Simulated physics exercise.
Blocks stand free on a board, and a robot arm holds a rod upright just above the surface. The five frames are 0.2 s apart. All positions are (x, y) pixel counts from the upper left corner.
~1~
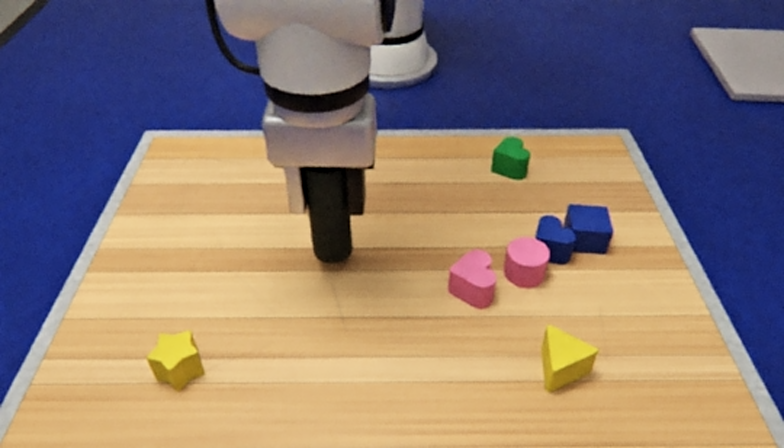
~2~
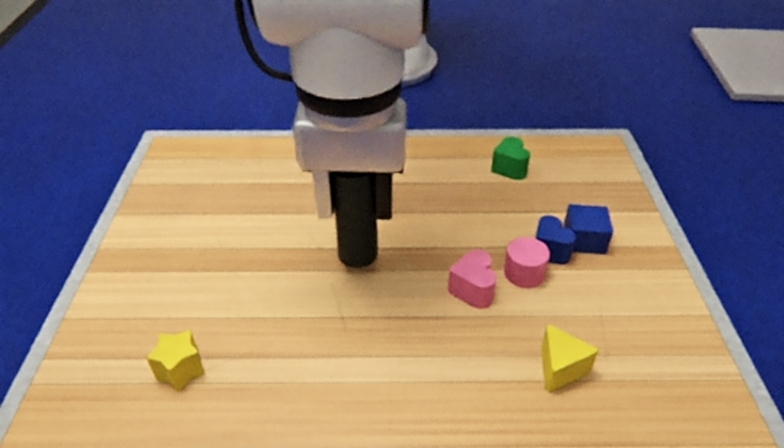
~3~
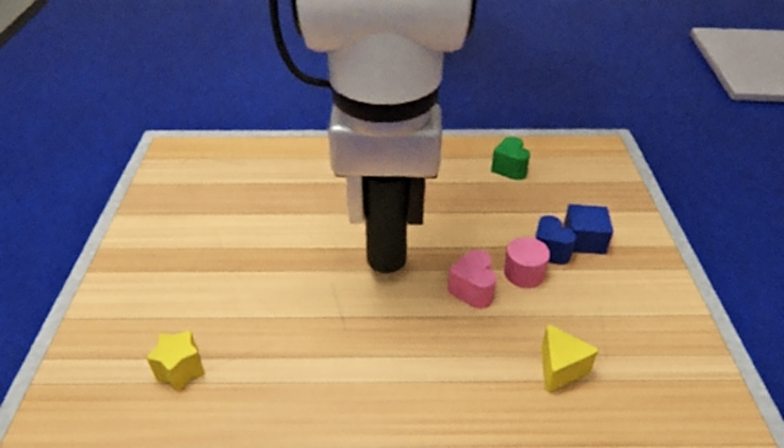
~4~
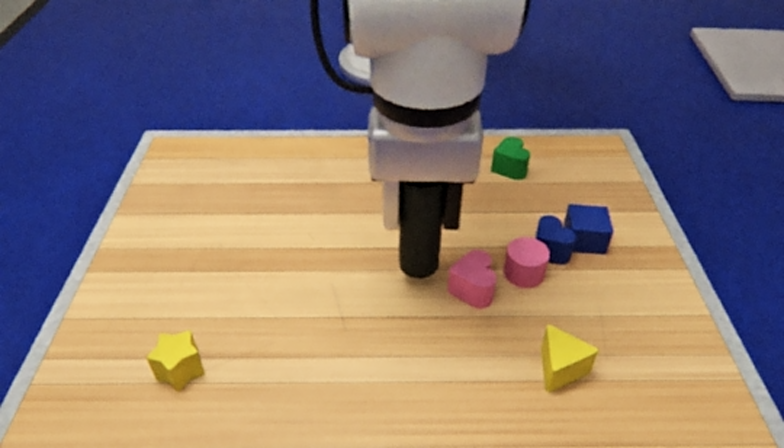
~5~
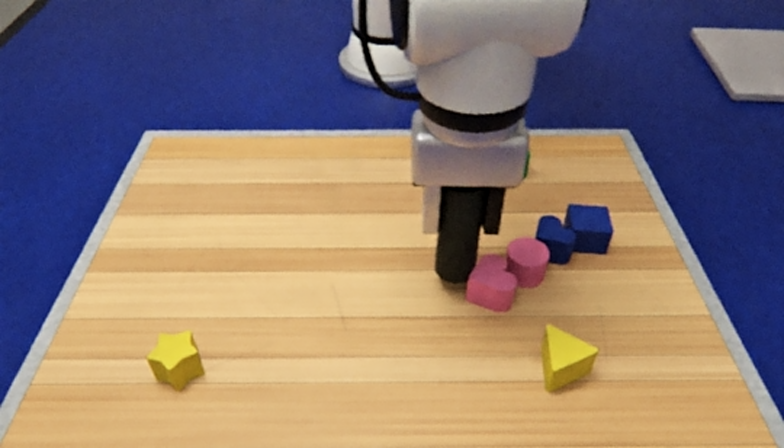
In this clip, a robot arm moves a black upright rod rightward across a wooden board scattered with colored blocks, then pushes the pink heart-shaped block slightly right, up close to the pink circular block, while the other blocks stay still.
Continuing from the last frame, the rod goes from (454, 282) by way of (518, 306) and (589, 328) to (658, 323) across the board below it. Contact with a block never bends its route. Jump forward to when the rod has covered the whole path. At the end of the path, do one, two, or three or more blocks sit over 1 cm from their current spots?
One block moves.
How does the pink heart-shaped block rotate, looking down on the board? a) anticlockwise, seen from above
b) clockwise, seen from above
b.
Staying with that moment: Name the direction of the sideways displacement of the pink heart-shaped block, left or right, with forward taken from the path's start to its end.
The shift is rightward.
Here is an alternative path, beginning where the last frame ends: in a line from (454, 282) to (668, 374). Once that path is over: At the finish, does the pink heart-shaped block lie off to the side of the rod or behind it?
The answer is no.
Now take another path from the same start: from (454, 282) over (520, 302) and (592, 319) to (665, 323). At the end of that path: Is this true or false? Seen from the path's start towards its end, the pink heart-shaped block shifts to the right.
The claim holds.
On the path given first. One third of the way, rod at (521, 293); pink heart-shaped block at (563, 299).
Two thirds of the way, rod at (595, 316); pink heart-shaped block at (639, 328), turned 15° clockwise.
At the end, rod at (664, 310); pink heart-shaped block at (672, 338), turned 45° clockwise; pink circular block unmoved.
